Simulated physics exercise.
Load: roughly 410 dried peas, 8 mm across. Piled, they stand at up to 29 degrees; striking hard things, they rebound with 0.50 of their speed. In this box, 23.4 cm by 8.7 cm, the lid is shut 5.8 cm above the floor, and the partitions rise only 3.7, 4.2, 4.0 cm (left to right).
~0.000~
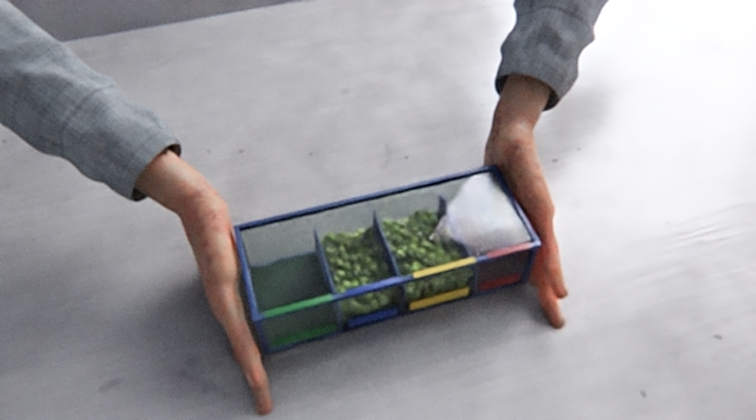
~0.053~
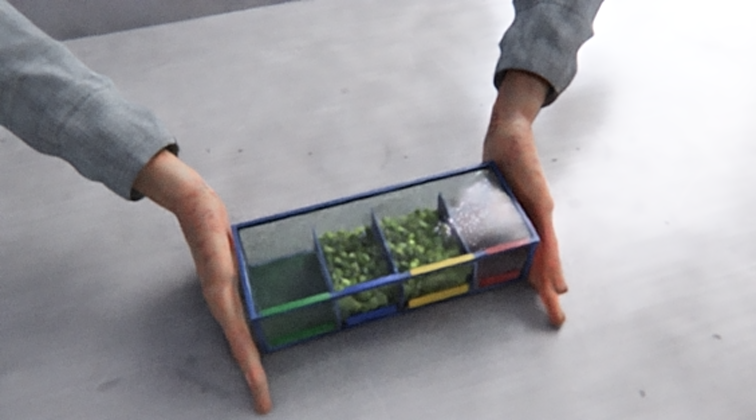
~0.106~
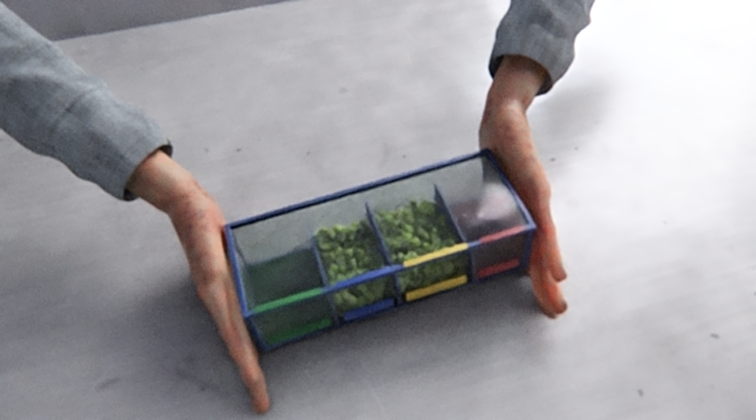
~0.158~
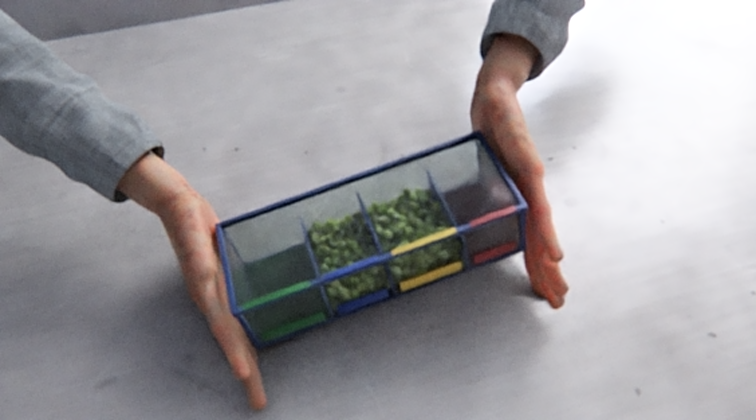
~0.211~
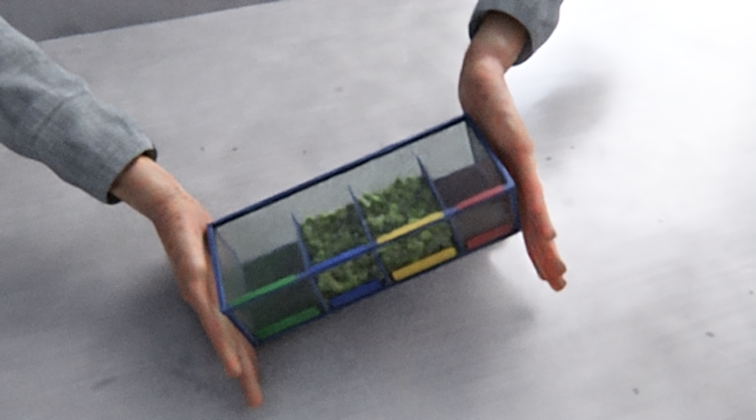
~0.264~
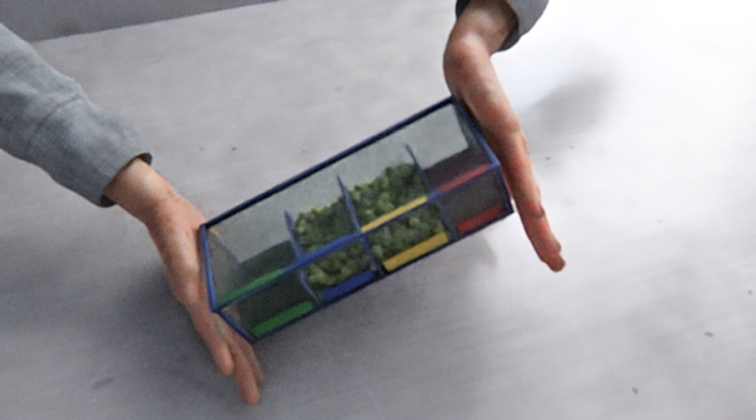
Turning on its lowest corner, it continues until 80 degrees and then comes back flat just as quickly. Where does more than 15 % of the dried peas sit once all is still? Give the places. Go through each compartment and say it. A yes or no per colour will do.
Red: No. Blue: Yes. Green: Yes. Yellow: Yes.
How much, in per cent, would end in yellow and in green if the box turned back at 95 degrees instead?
Yellow: 40; green: 30 (per cent).
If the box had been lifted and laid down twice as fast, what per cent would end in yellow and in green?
Expect yellow at 45 percent and green at 25 percent.
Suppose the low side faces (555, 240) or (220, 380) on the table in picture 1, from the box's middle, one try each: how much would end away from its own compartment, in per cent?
About 25 and 25 per cent.
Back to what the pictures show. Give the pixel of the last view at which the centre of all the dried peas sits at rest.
Approximately (362, 259) in the last view.
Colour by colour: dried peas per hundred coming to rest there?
Going by colour, red ends with 0, blue with 35, green with 20 and yellow with 45.
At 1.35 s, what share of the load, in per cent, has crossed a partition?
Roughly 20 %.
After 0.92 s, tilt 78 degrees; blue 40 %, green 5 %, yellow 50 %.
Then, at 1.35 s, tilt 33 degrees; blue 35 %, green 20 %, yellow 45 %.
After 1.86 s, tilt 0 degrees; blue 35 %, green 20 %, yellow 45 %.
In the end, at 2.5 s, red 0 %, blue 35 %, green 20 %, yellow 45 %.
